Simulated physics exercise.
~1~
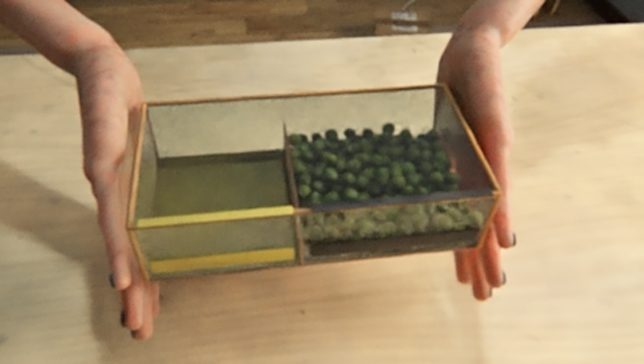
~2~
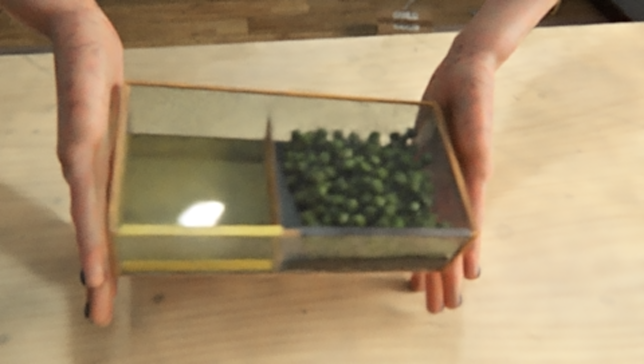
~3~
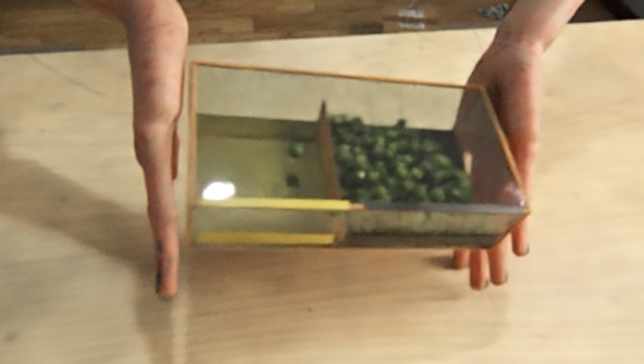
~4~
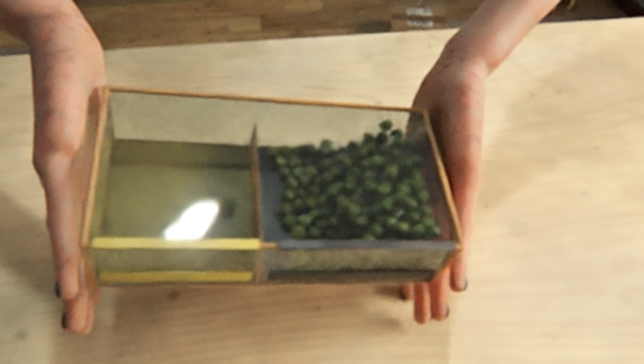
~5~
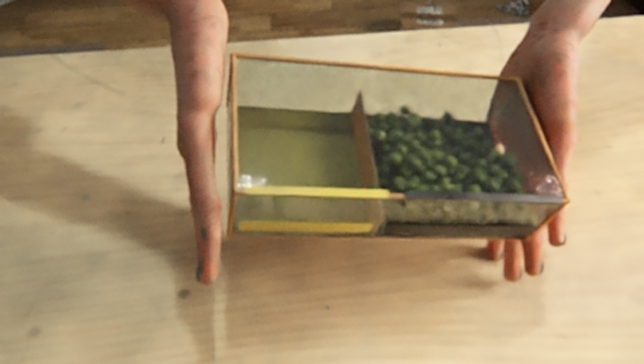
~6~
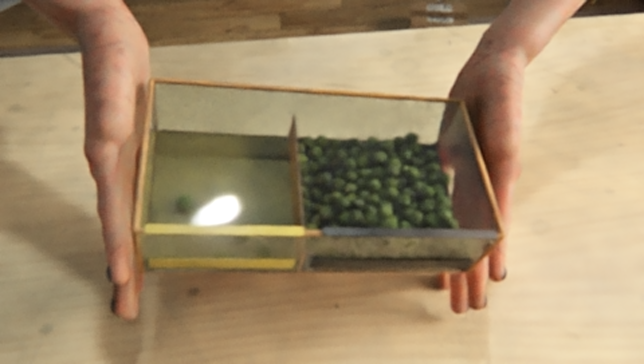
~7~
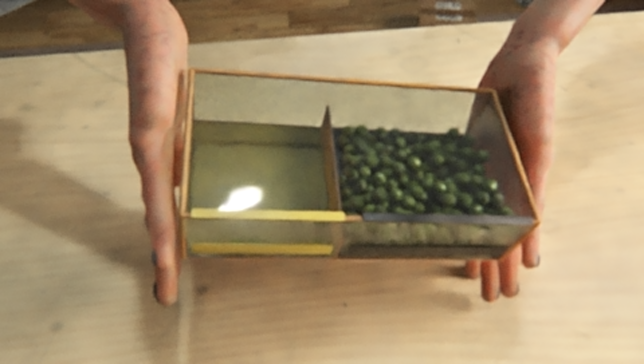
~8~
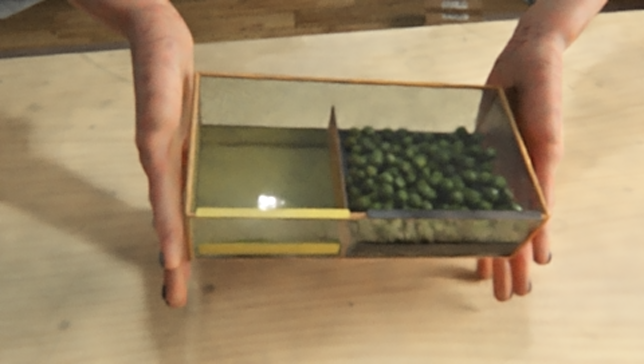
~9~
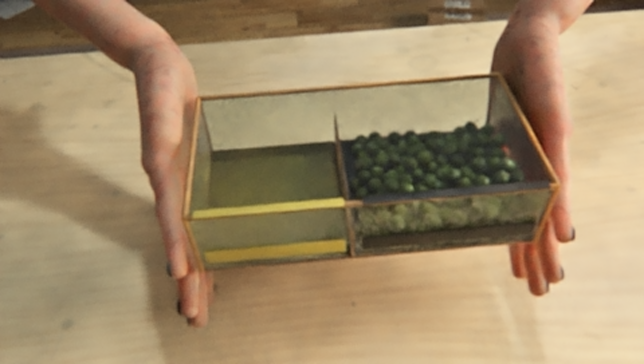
A glass box of small green olives, held between two hands above a wooden table, tilts and shakes left and right, the olives shifting and a few appearing in the yellow-marked left compartment, before it levels with the olives gathered in the right compartment.
